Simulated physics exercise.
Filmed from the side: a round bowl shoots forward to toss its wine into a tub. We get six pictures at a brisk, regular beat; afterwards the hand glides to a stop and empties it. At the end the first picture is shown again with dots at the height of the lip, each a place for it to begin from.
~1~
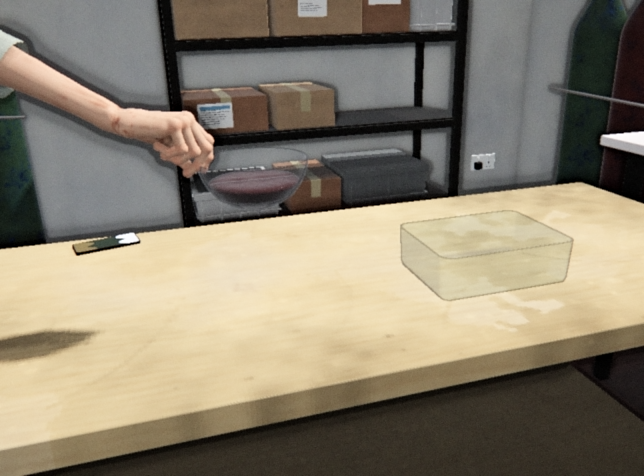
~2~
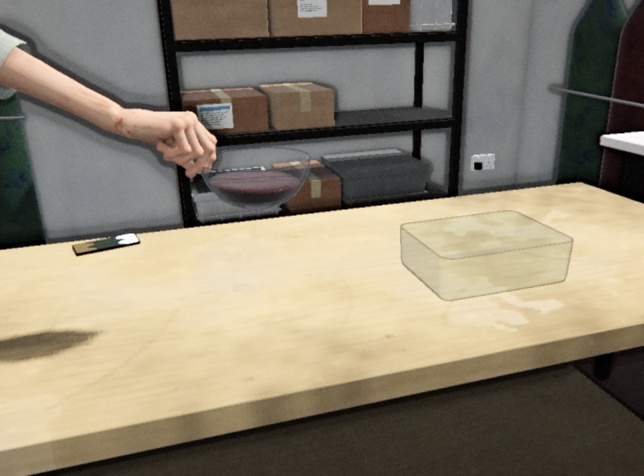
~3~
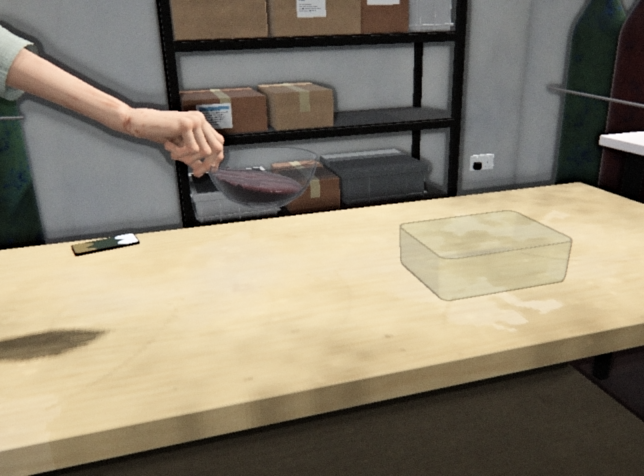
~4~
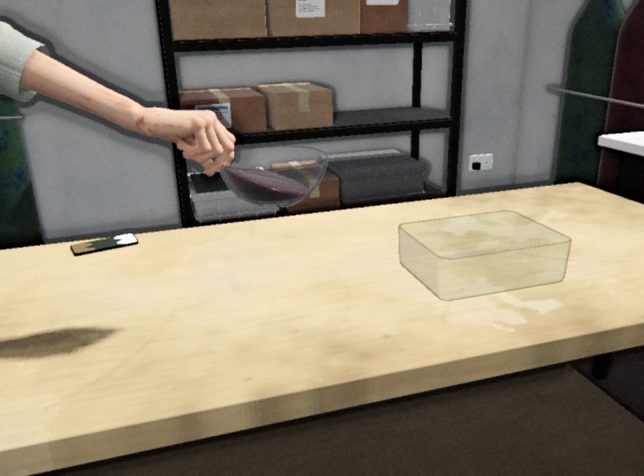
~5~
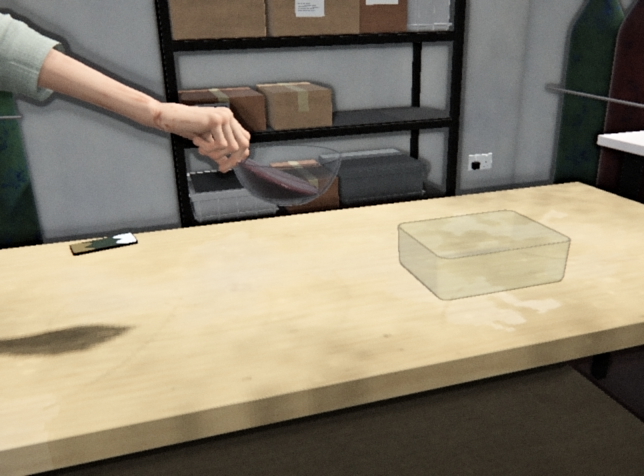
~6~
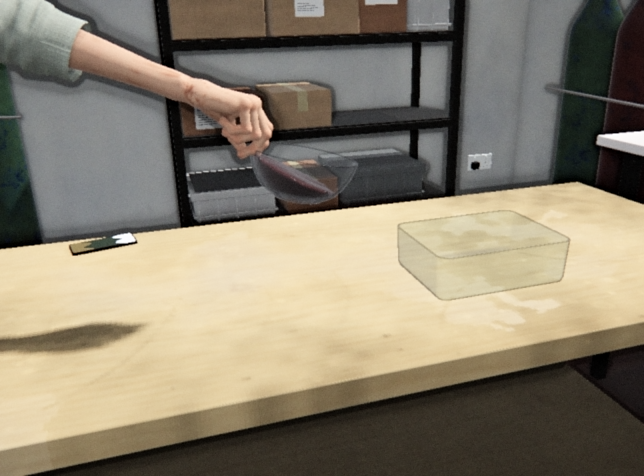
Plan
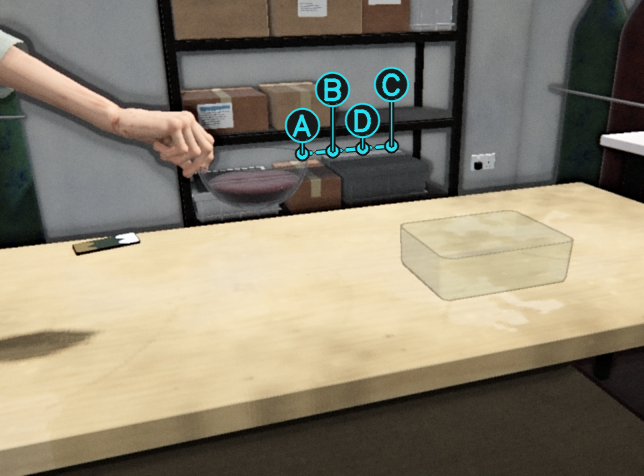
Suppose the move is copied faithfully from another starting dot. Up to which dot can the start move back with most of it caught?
I would pick dot B.
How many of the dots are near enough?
Three of the four.
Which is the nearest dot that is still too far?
A.
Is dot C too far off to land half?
No, that is safe.
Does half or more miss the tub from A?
Yes, that goes wrong.
In cyan, A at (302, 153); B at (332, 151); C at (391, 146); D at (362, 148).
Choosing A, about 28 % lands in the tub, 67 % falls short and 5 % goes beside or beyond.
Choosing B, about 68 % lands in the tub, 25 % falls short and 7 % goes beside or beyond.
Choosing C, about 80 % lands in the tub, 6 % falls short and 14 % goes beside or beyond.
Choosing D, about 78 % lands in the tub, 9 % falls short and 14 % goes beside or beyond.
